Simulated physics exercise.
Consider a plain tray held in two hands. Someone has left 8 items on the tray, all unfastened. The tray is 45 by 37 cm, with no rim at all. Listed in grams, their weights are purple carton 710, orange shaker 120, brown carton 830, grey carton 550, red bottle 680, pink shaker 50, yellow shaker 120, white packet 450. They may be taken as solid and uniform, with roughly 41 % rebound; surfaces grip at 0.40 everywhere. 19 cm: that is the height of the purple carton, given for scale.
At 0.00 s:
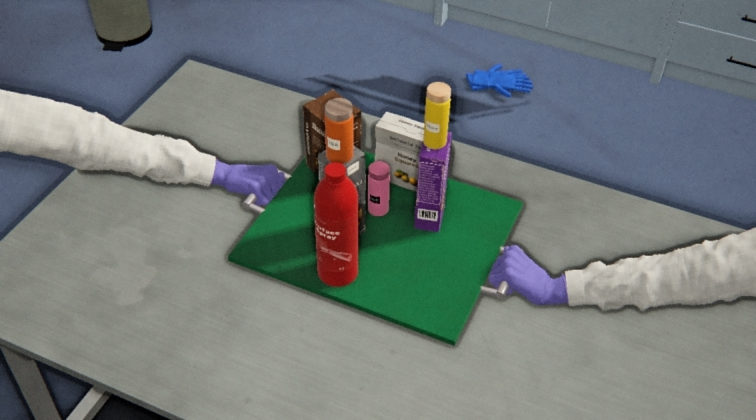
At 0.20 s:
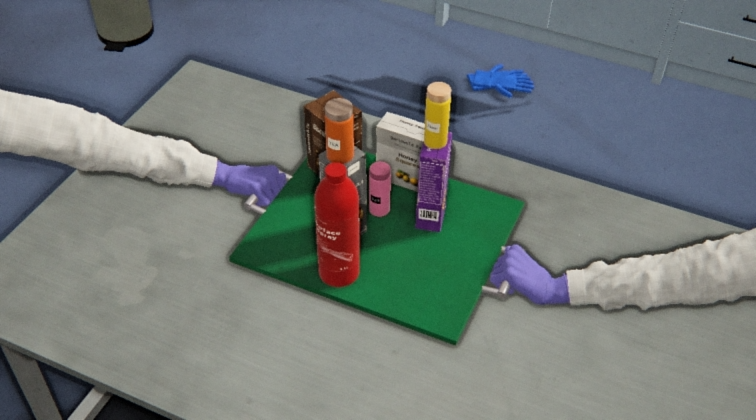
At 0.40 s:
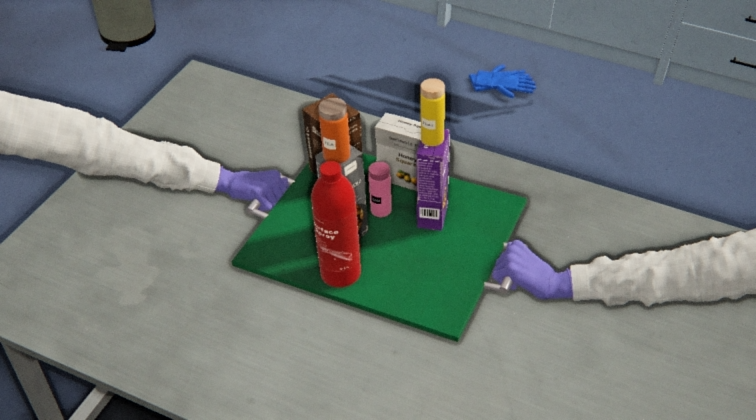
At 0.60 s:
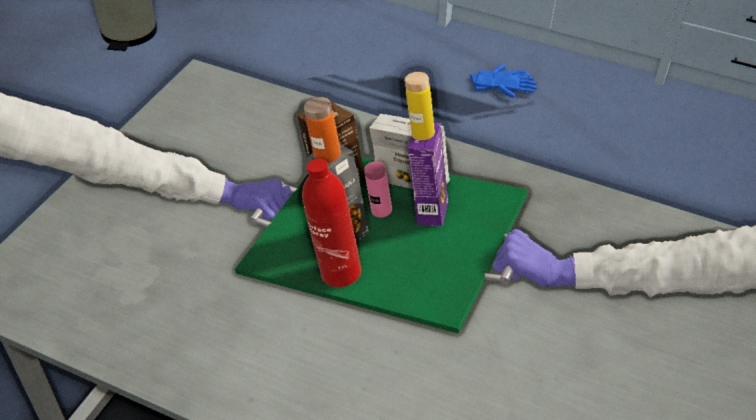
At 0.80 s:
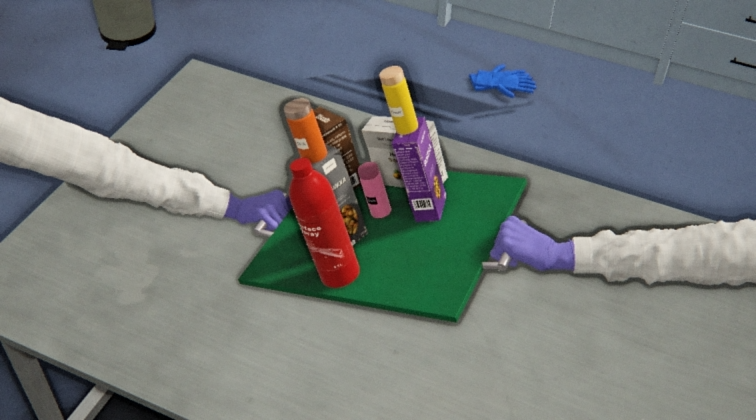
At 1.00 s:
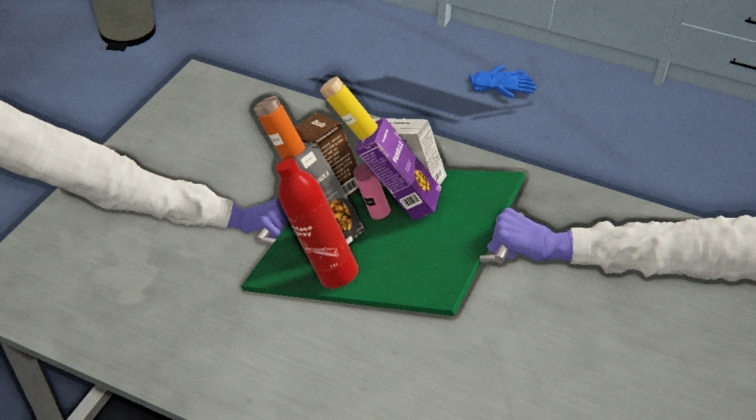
At first, two purple-gloved hands hold a green tray level above a table, with a red bottle, several cartons and orange, pink and yellow containers standing on it. The hands then tilt the tray steadily down to the left, and the items lean left, the purple carton and yellow container most sharply.
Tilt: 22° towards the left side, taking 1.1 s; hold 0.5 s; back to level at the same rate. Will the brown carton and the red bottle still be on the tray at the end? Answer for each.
Brown carton - no, red bottle - no.
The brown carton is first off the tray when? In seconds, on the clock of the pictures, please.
Time: Approximately 1.3 s.
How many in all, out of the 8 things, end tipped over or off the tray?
Total: 7.
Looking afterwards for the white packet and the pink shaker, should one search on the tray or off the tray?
Once it settles, the white packet keeps within bounds; as for the pink shaker, it has gone out of bounds.
By 1.40 s, tilt 22°, left edge down; orange shaker, brown carton, grey carton and yellow shaker now off the tray; red bottle on its side near (252, 251); purple carton on its side.
By 2.00 s, tilt 19°, left edge down; purple carton, red bottle and pink shaker now off the tray; white packet 8 cm from its spot.
When it is over (3.3 s), off the tray, purple carton, orange shaker, brown carton, grey carton, red bottle, pink shaker and yellow shaker; not toppled but over 5 cm from the start, white packet. End places, in pixels of the last picture, brown carton near (247, 144).
